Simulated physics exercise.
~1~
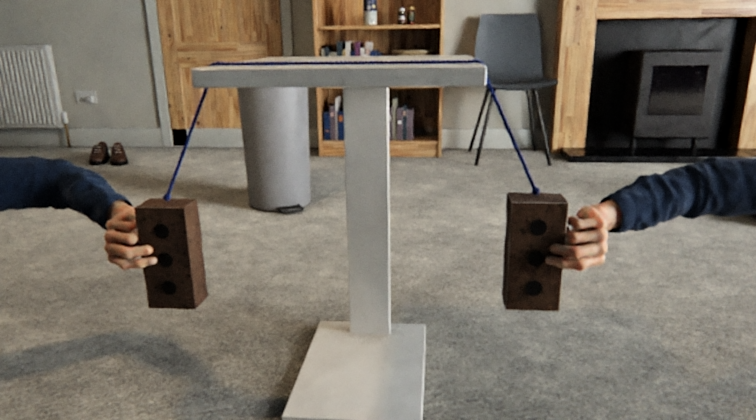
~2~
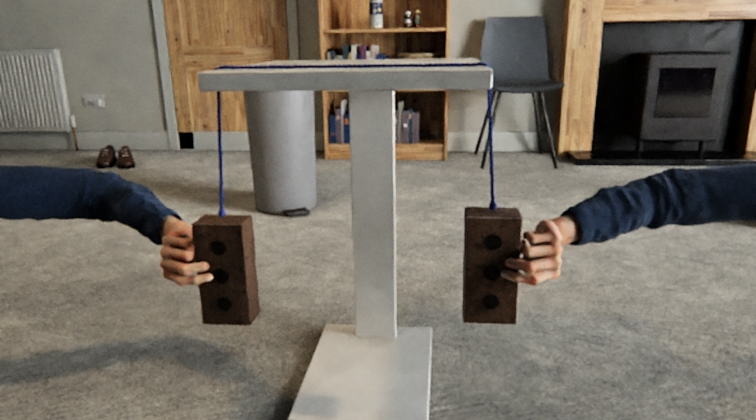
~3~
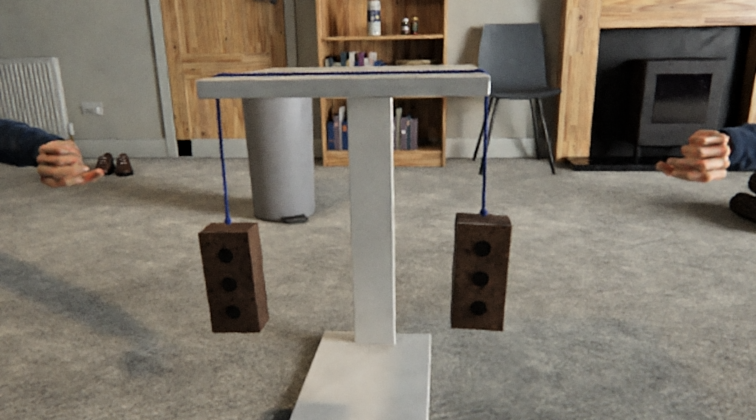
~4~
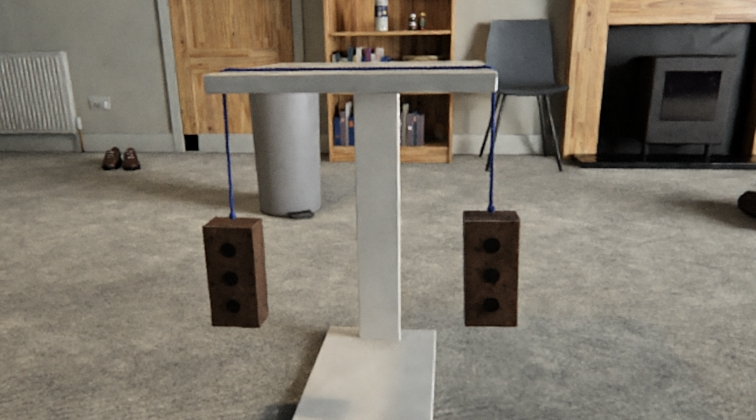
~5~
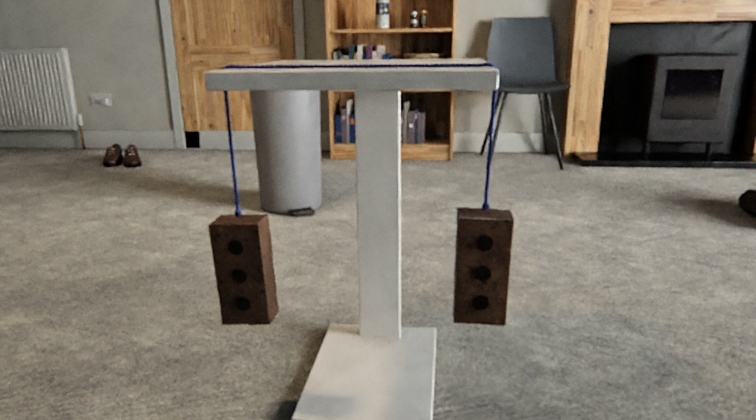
Two hands in dark blue sleeves reach in from the left and right edges of a grey-carpeted room, seen from the front, each holding a dark brown brick with round holes. The bricks hang from a blue string running over a small pale table, with a grey bin, bookshelf, chair and black stove behind. The hands bring the bricks inward beneath the table's ends, then let go and draw back out of view. The bricks sway slightly on the string, neither side sinking, and at the end both still hang at about the same height.
